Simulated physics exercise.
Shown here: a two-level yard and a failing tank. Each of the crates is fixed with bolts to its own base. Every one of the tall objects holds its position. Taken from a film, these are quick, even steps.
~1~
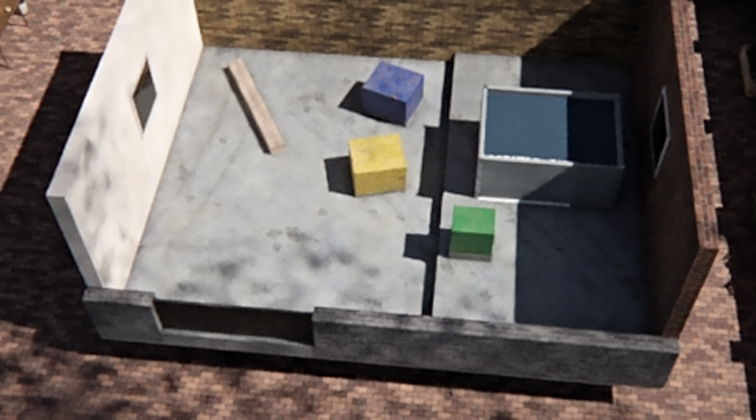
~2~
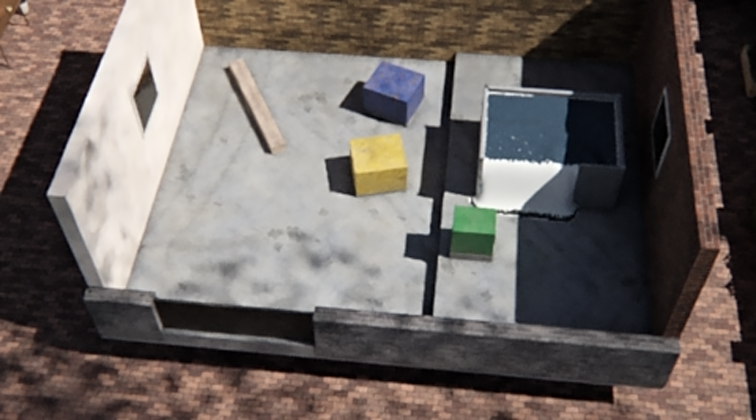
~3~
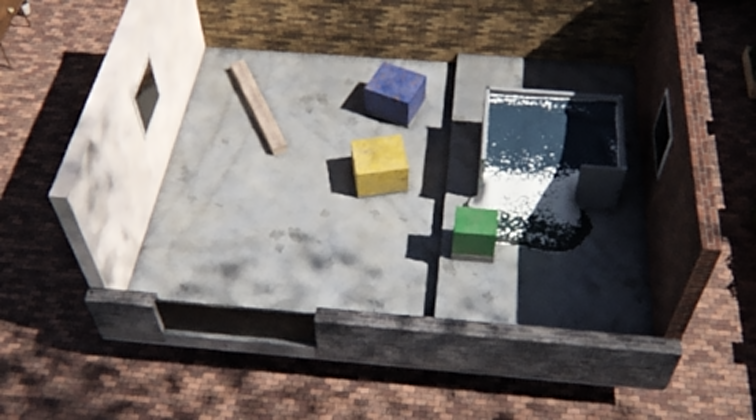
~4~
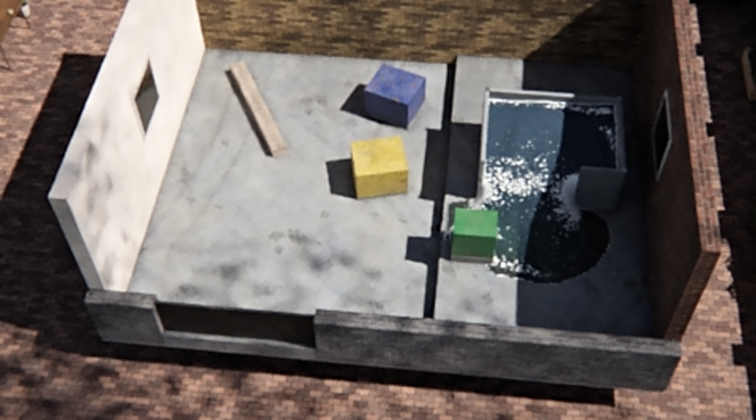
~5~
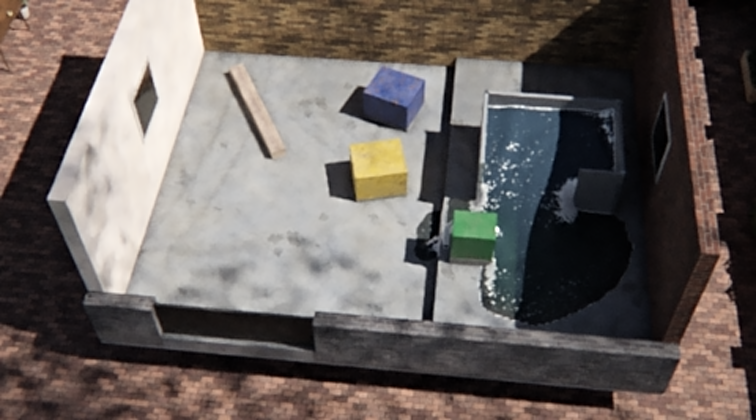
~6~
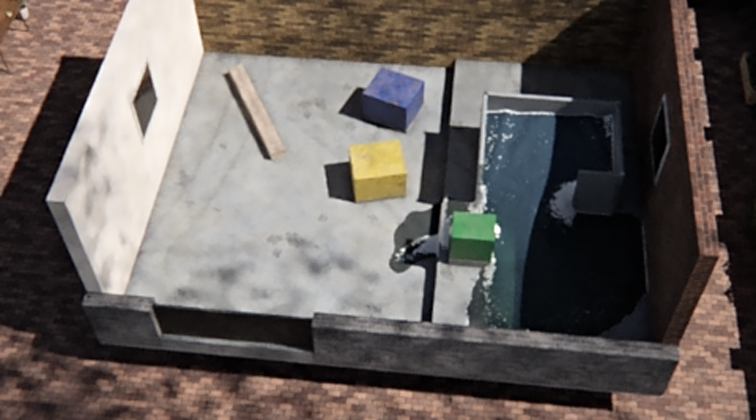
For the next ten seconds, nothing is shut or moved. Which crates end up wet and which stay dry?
The green crate will be a wet one. The yellow crate will be a wet one. The blue crate will be a wet one.
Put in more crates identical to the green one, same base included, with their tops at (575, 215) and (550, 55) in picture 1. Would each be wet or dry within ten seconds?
Is flooded, then stays clear.
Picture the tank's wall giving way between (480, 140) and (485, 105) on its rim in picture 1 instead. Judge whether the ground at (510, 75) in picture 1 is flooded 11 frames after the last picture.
The place in question is left alone.
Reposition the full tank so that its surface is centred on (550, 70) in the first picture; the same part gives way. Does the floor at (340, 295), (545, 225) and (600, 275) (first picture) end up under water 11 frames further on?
Results in order - swamped, swamped, swamped.
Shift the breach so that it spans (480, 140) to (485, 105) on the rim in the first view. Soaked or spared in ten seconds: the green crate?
The green crate stays clear.
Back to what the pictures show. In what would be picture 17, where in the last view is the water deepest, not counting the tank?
It should be deepest at about (646, 360).
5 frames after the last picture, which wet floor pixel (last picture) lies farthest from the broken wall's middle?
Around (291, 294).
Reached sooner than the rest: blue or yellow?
The answer is the yellow one.
A moment on, water covers 25 % of the floor; the green crate water round its plinth, the yellow crate water round its plinth, the blue crate not reached.
Next, water covers 45 % of the floor; the green crate water round its plinth, the yellow crate water round its plinth, the blue crate not reached.
Then, water covers 60 % of the floor; the green crate water round its plinth, the yellow crate water round its plinth, the blue crate water round its plinth.
Later, water covers 75 % of the floor; the green crate water round its plinth, the yellow crate water round its plinth, the blue crate water round its plinth.
In the end, water covers 95 % of the floor; the green crate was topped, the yellow crate was topped, the blue crate was topped.
